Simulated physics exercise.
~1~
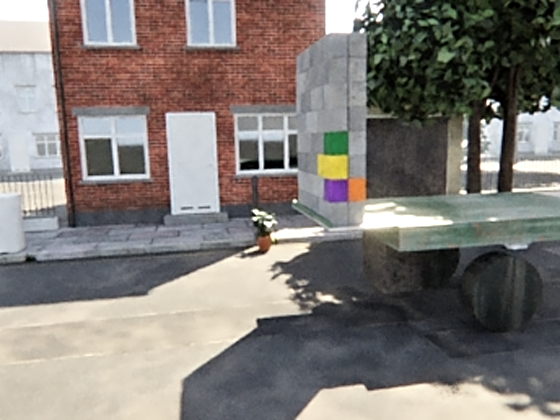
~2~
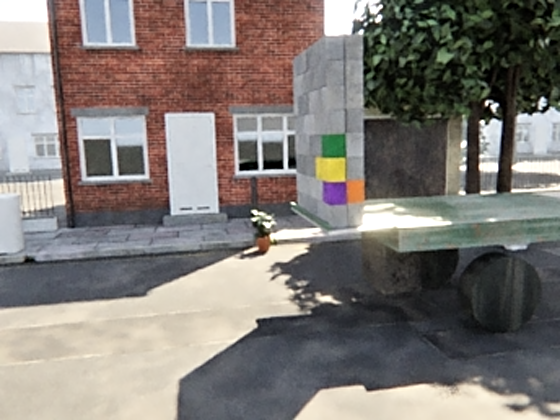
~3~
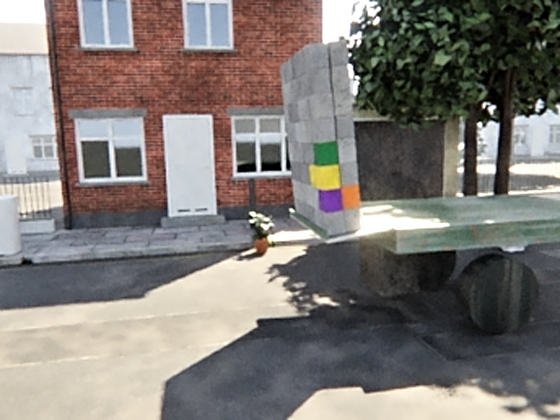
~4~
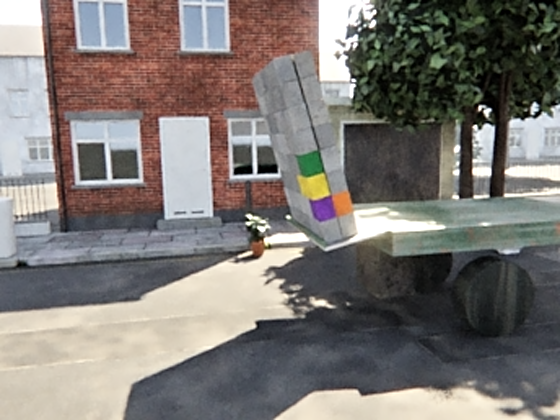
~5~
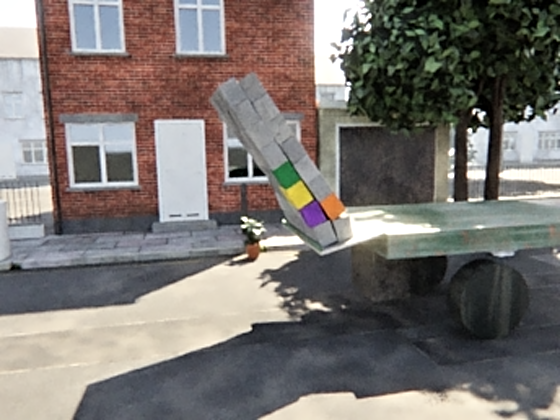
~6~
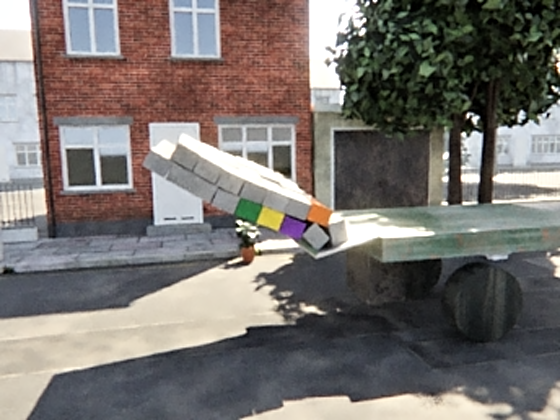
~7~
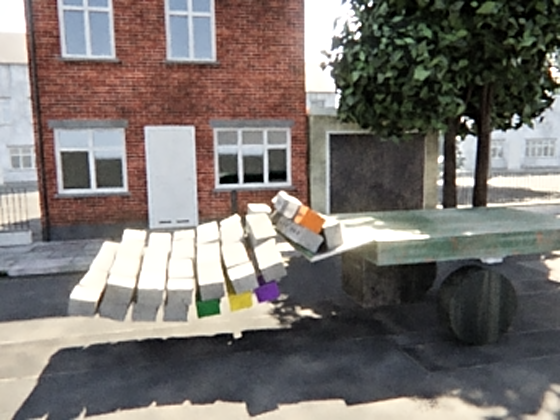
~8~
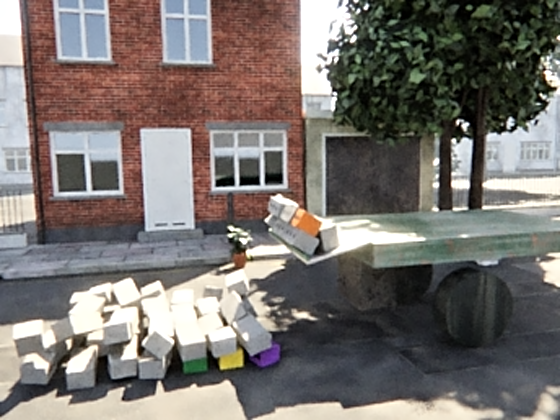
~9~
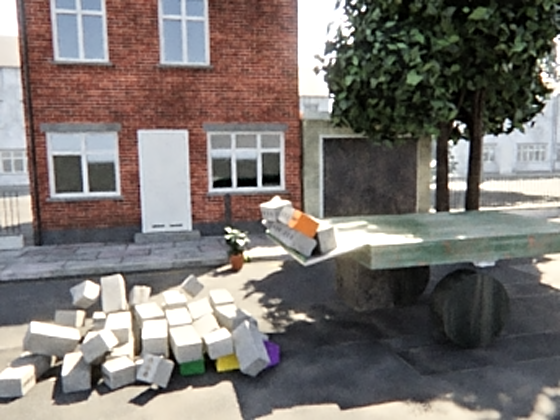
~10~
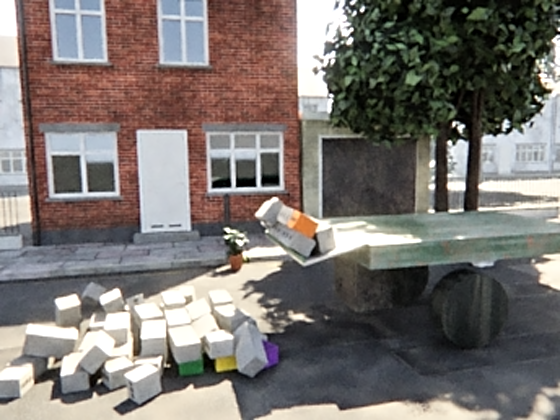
Outside a brick house, stacked blocks topple left off a tilting flap, leaving a few aboard.
